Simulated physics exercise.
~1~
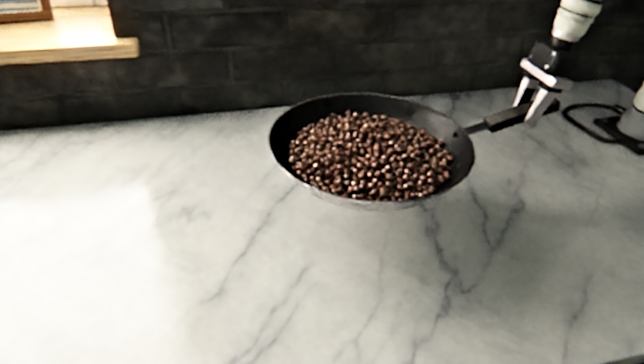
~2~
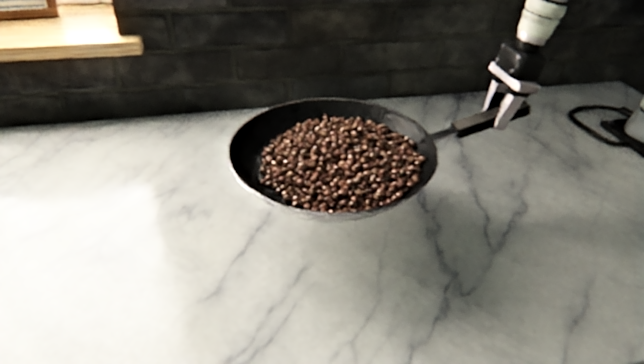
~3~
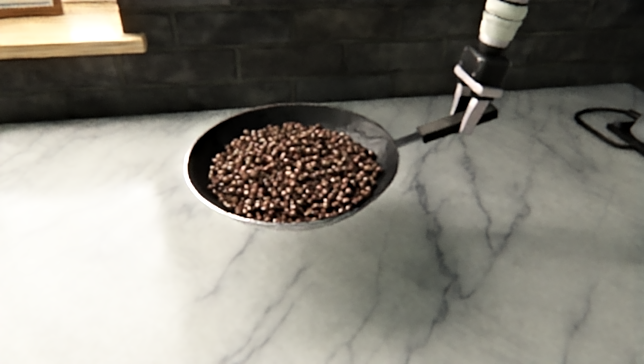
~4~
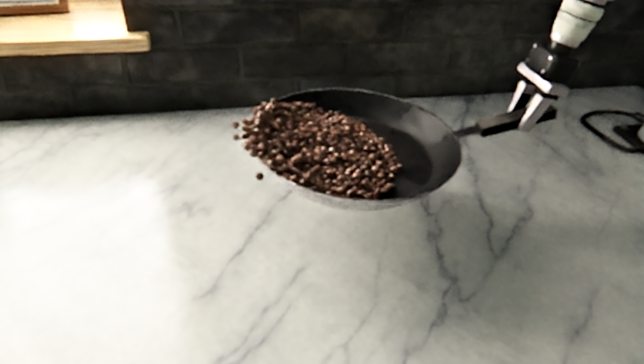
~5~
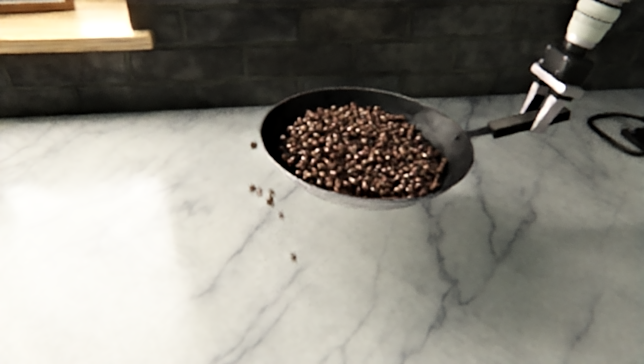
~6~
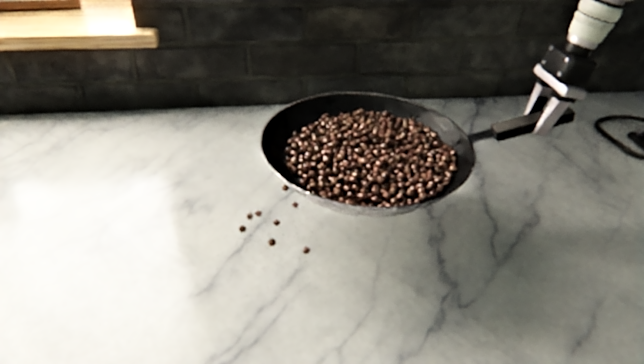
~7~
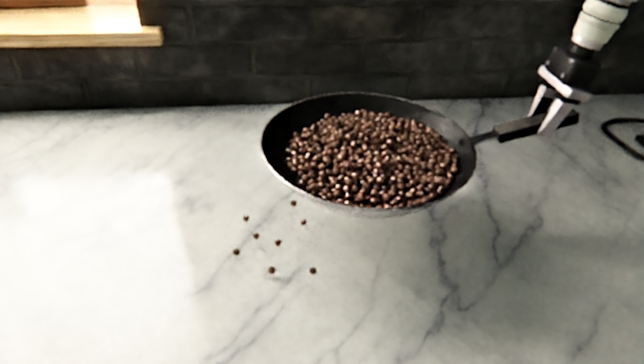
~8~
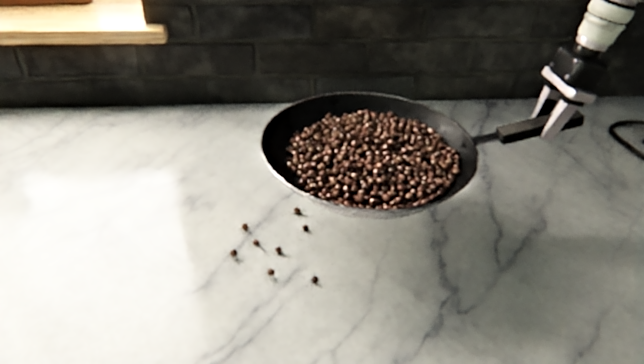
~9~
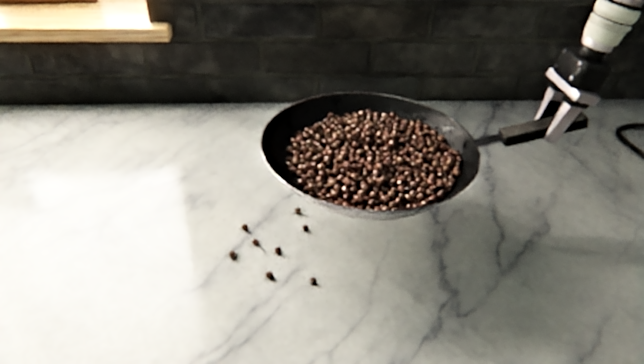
A robot arm slides a full frying pan left, jerks it right, and spills several beads.
